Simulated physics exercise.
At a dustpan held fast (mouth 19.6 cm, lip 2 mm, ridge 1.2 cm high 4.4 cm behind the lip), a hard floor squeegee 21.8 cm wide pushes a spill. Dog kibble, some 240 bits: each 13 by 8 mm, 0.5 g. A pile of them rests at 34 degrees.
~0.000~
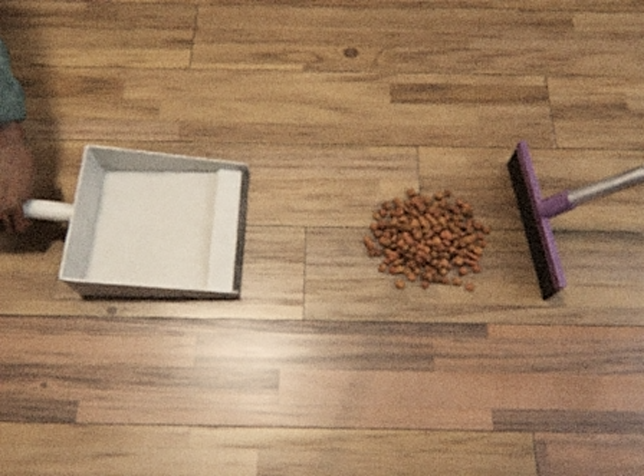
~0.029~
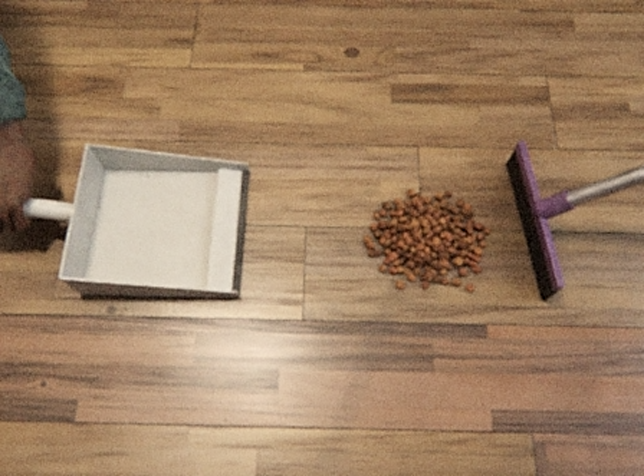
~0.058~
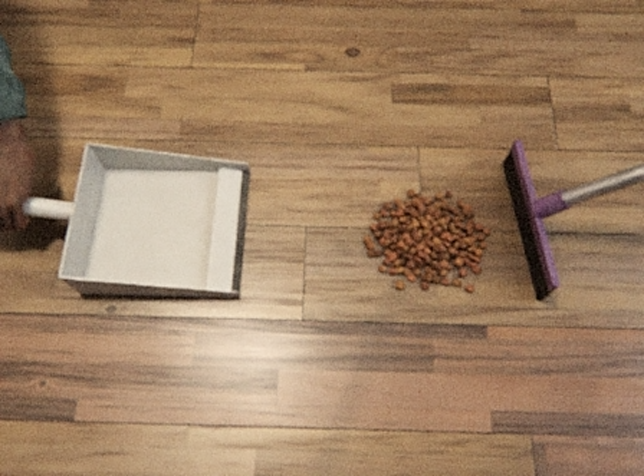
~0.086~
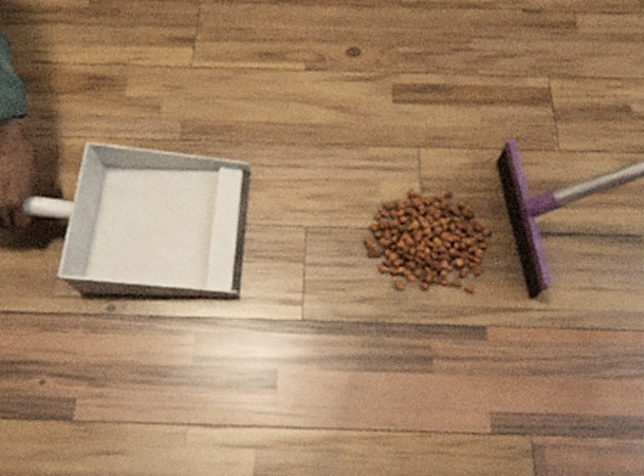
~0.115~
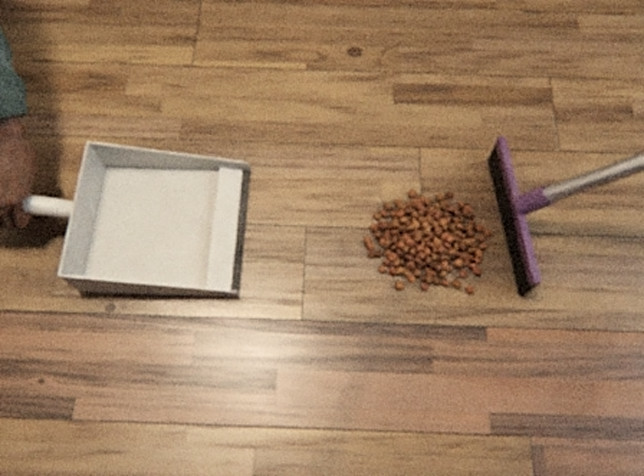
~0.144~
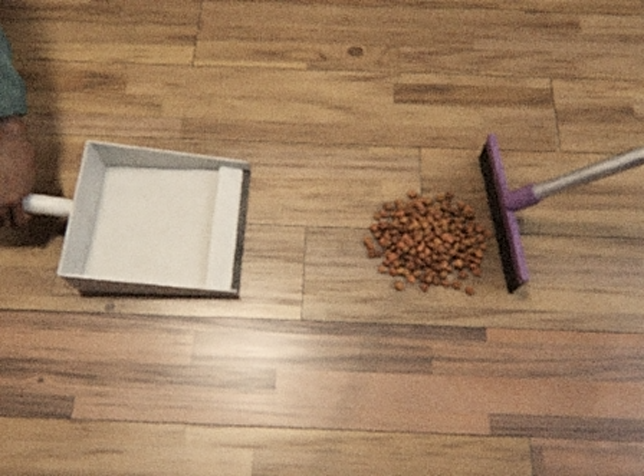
Purple squeegee sliding slowly left across a wood floor toward a still pile of brown kibble, a hand holding a white dustpan.
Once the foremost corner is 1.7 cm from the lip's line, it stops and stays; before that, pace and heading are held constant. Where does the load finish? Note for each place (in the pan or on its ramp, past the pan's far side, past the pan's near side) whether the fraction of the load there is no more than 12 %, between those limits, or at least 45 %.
Pan: No more than 12 %; far side: Between the limits; near side: No more than 12 %.
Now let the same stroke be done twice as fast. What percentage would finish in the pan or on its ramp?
Near 20 %.
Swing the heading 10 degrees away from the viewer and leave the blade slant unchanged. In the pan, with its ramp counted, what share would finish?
Roughly 0 per cent.
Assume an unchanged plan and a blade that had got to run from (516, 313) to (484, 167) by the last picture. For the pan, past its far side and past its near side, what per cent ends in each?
Split: Pan = 5, far = 0, near = 50.
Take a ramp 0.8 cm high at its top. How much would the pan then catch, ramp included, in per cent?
Close to 5 per cent then.
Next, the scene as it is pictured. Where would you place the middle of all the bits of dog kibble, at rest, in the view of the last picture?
Centre at rest: Approx. (266, 224) px.
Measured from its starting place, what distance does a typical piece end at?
Roughly 22 cm.
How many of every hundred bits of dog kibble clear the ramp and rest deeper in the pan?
I'd put it near 0 per cent.
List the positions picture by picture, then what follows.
In the first frame, blade from (560, 286) to (520, 147), moved 0.0 cm, 0 of the pieces shifted so far; middle of the pieces at (424, 237); pan at (155, 231).
In the second frame, blade from (558, 287) to (520, 148), moved 0.2 cm, 0 of the pieces shifted so far; middle of the pieces at (424, 238).
In the third frame, blade from (553, 286) to (516, 147), moved 0.9 cm, 0 of the pieces shifted so far; middle of the pieces at (424, 238).
In the fourth frame, blade from (545, 285) to (509, 145), moved 1.9 cm, 0 of the pieces shifted so far; middle of the pieces at (424, 239).
In the fifth frame, blade from (534, 282) to (500, 143), moved 3.4 cm, 0 of the pieces shifted so far; middle of the pieces at (424, 239).
In the sixth frame, blade from (523, 279) to (490, 140), moved 4.9 cm, 0 of the pieces shifted so far; middle of the pieces at (424, 239); pan at (155, 227). The blade's pace is about 0.52 m/s, heading 17 degrees away from the viewer's side.
After 0.47 s, middle of the blade 20 cm from the lip; 0 % over the lip, far side 5 %, near side 0 %.
After 0.68 s, middle of the blade 10 cm from the lip; 0 % over the lip, far side 10 %, near side 0 %.
Then, at 1.01 s, middle of the blade 3 cm from the lip; 5 % over the lip, far side 20 %, near side 0 %.
At rest (1.3 s), pan 5 %, far side 20 %, near side 0 %, in front of the lip or behind the blade 75 %.
